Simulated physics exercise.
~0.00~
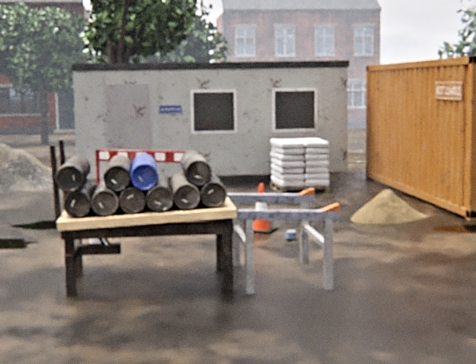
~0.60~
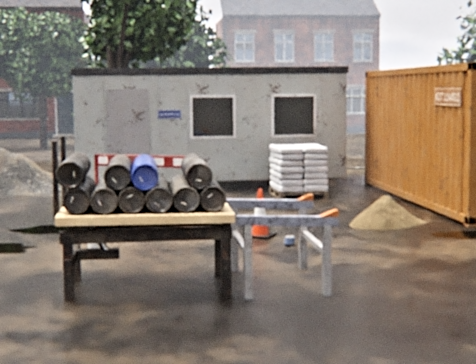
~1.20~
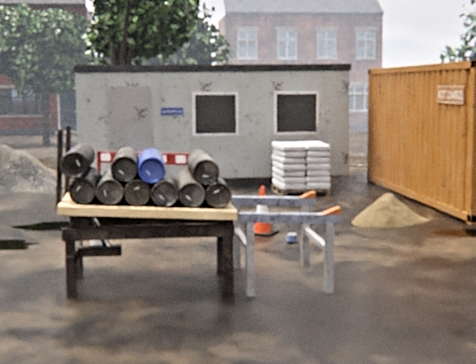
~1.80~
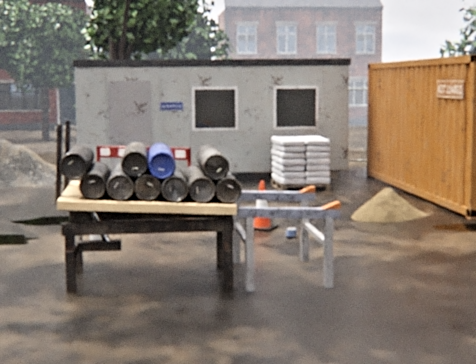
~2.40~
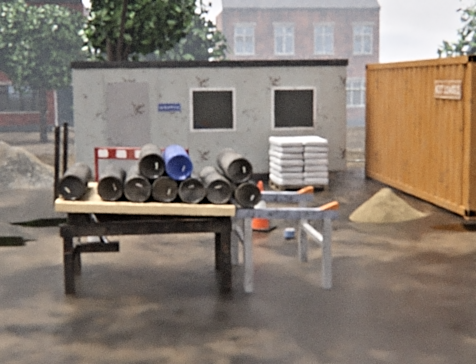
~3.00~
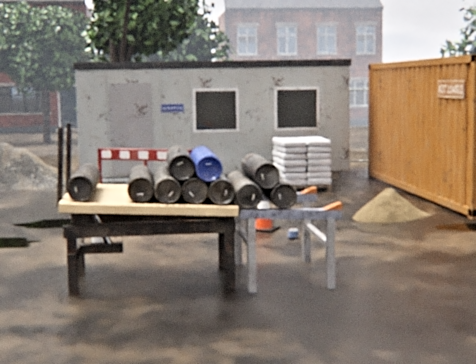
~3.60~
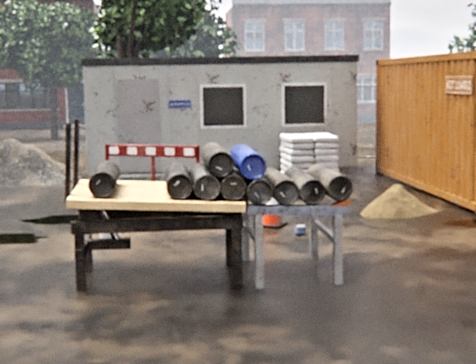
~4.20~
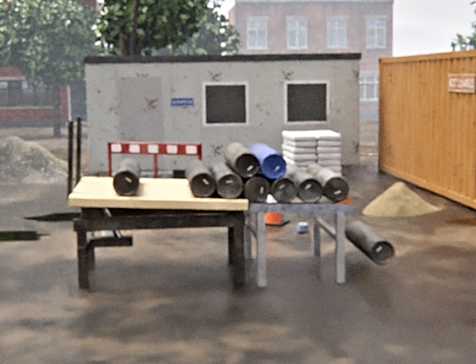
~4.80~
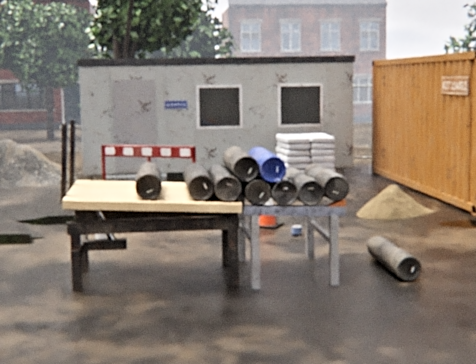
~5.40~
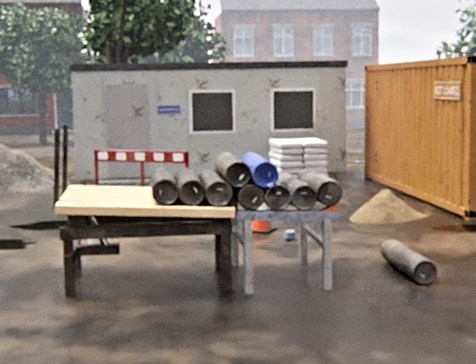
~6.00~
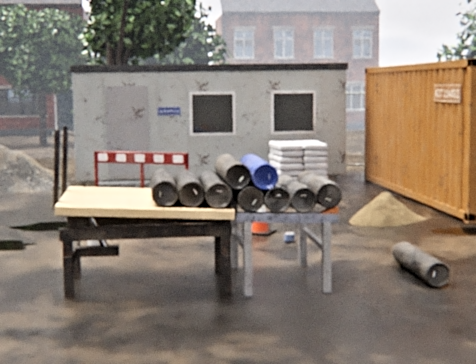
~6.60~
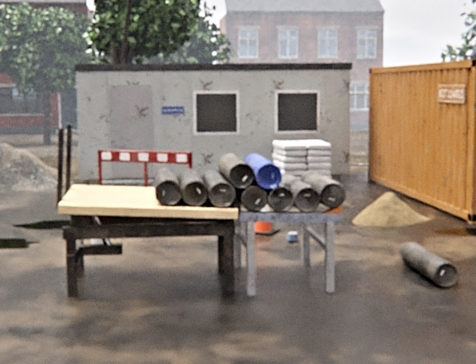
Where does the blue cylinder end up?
It ends up held on the metal rack, resting on top of other cylinders.
